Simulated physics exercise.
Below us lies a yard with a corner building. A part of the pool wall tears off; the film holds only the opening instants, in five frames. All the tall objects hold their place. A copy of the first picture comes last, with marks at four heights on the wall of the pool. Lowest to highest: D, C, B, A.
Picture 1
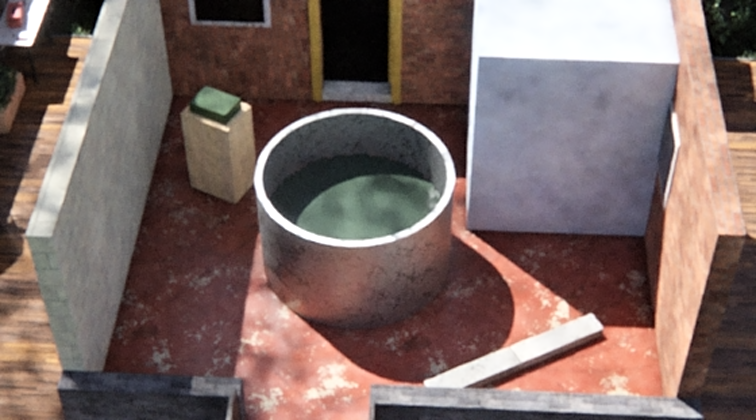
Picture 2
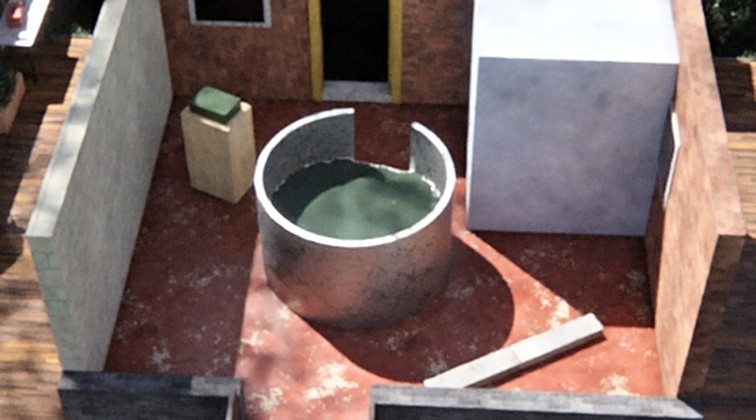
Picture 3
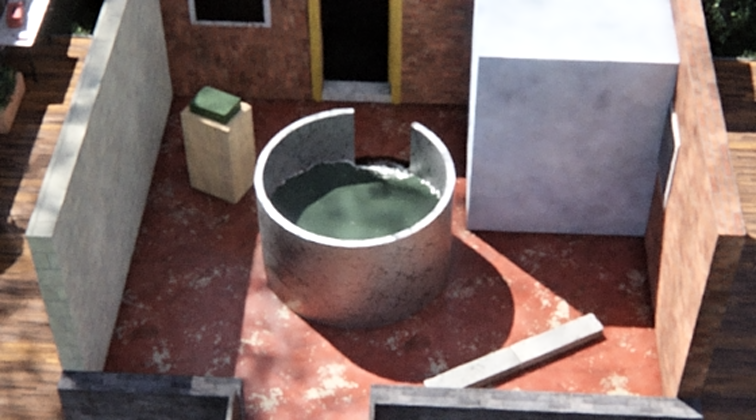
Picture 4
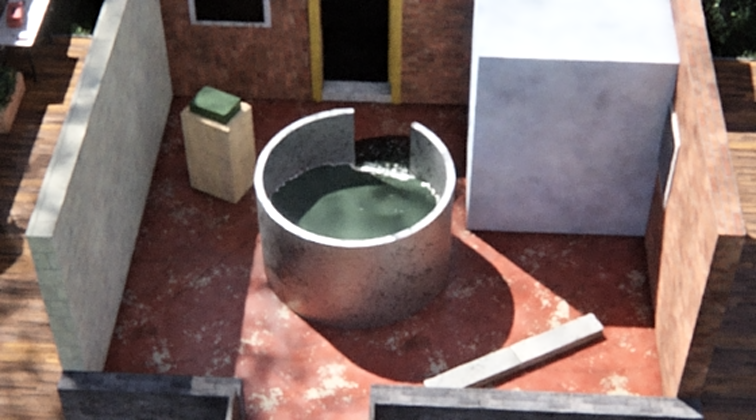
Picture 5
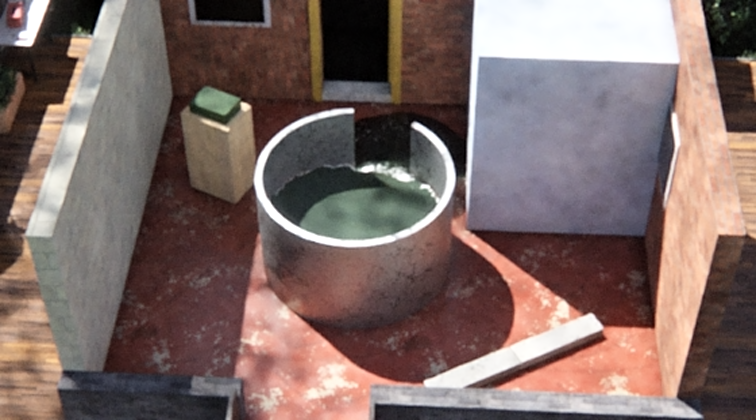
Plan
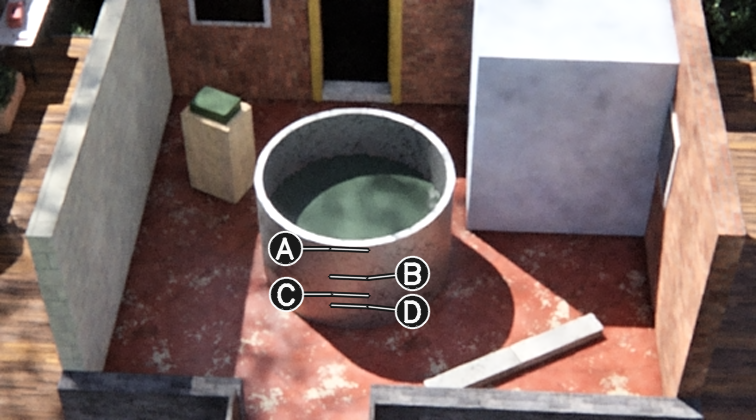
A round pool of dark green water sat still in a walled red yard, then a gap opened in its back wall and water poured out, spreading over the ground toward the yellow doorway.
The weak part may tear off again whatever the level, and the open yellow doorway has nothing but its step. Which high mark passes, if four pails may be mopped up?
It is D.
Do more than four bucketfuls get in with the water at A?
Yes, that goes wrong.
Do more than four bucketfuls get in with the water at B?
Yes, that goes wrong.
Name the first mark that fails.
The answer is C.
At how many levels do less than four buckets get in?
One of the four.
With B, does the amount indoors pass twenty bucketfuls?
Yes.
In white, A at (348, 249); B at (349, 277); C at (349, 294); D at (349, 305); from the bottom up D, C, B, A.
Choosing A, dozens of bucketfuls pour in.
Choosing B, dozens of bucketfuls pour in.
Choosing C, about 10 bucketfuls get in.
Choosing D, a bucket or two gets in.
